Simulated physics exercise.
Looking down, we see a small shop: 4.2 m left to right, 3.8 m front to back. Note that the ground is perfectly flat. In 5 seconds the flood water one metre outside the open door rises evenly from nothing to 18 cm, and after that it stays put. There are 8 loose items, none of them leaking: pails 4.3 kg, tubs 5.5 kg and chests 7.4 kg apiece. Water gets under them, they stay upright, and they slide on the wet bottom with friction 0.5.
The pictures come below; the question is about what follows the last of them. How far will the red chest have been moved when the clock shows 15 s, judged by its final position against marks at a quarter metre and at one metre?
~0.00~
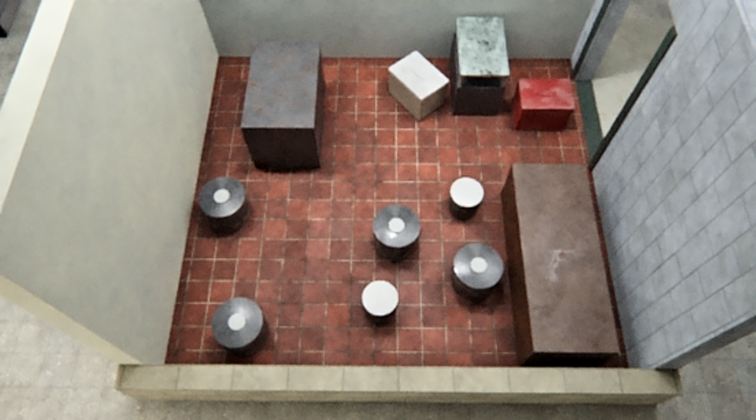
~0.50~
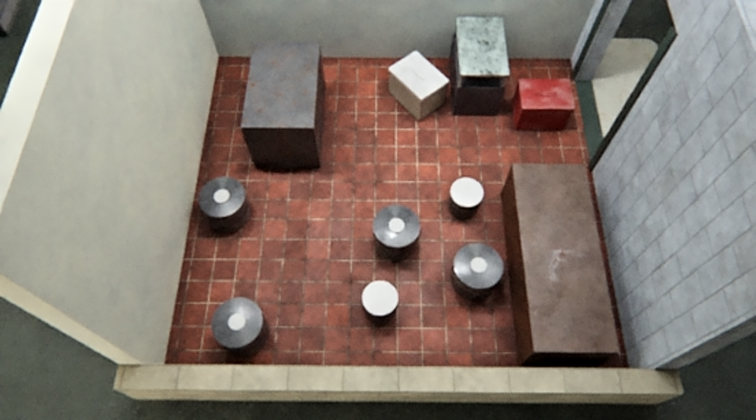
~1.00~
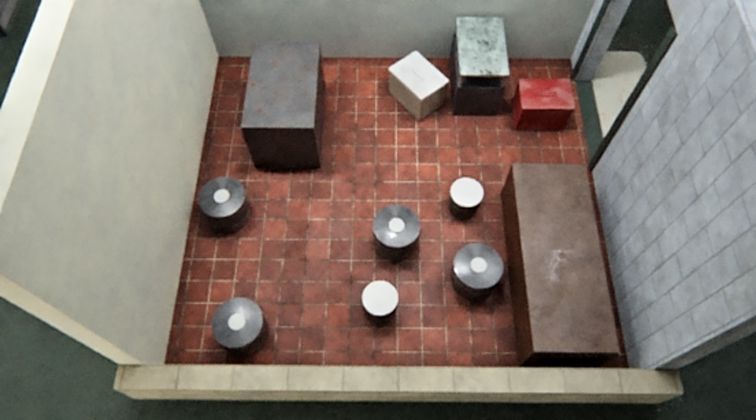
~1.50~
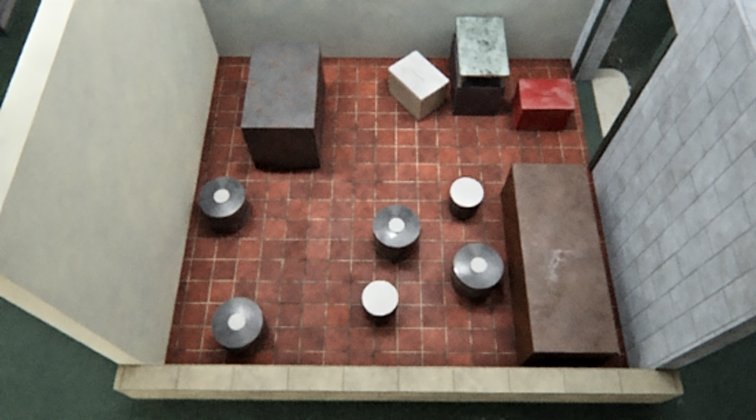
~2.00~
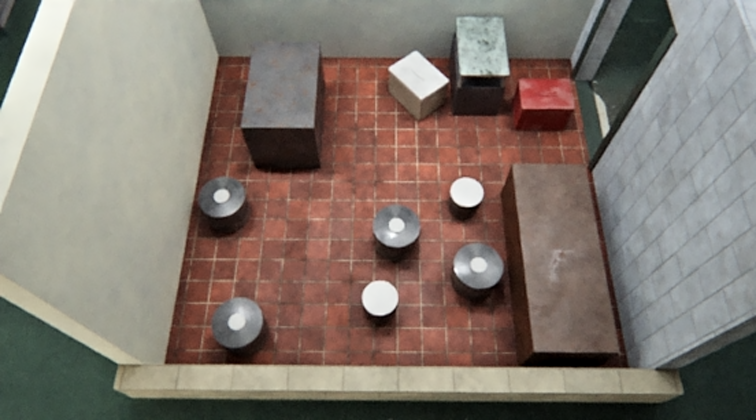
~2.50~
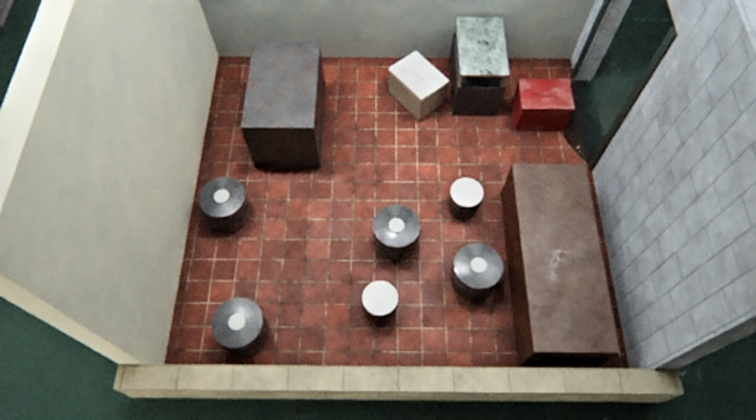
Long gone.
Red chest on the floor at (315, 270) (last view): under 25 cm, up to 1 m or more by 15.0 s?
Looks like it is pushed slightly.
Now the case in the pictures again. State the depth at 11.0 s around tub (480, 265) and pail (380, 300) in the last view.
Depth approx. 3 cm / 5 cm.
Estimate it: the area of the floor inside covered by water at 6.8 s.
Some 8.0 m2 of it.
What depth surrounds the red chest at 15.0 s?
Depth: About 7 cm.
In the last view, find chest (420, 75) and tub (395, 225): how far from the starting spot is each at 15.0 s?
In turn: 50 cm, 80 cm.
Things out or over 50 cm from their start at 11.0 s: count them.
I make it 3.
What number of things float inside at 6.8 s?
By my count, 1.
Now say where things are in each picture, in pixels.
In the first picture, the red chest at (546, 94) rests on the ground; water covers 0.0 m2; 0 of 8 have shifted.
In the second picture, the red chest at (546, 94) rests on the ground; water covers 0.0 m2; 0 of 8 have shifted.
In the third picture, the red chest at (546, 94), on the bottom; 0.0 m2 under water; 0 of 8 have shifted.
In the fourth picture, the red chest at (546, 94), on the bottom; 0.0 m2 under water; 0 of 8 have shifted.
In the fifth picture, the red chest at (546, 94), on the bottom; 0.0 m2 under water; 0 of 8 have shifted.
In the sixth picture, the red chest at (546, 94), on the bottom; water covers 0.1 m2; 0 of 8 have shifted.
After 3.5 s the red chest is near (530, 93), 0.2 m from its start, aground; 0 afloat.
After 6.8 s the red chest is near (443, 165), 1.5 m from its start, afloat; 1 afloat.
After 11.0 s the red chest is near (217, 327), 4.1 m from its start, afloat; 5 afloat.
After 15.0 s the red chest is near (456, 276), 2.4 m from its start, afloat; 8 afloat.
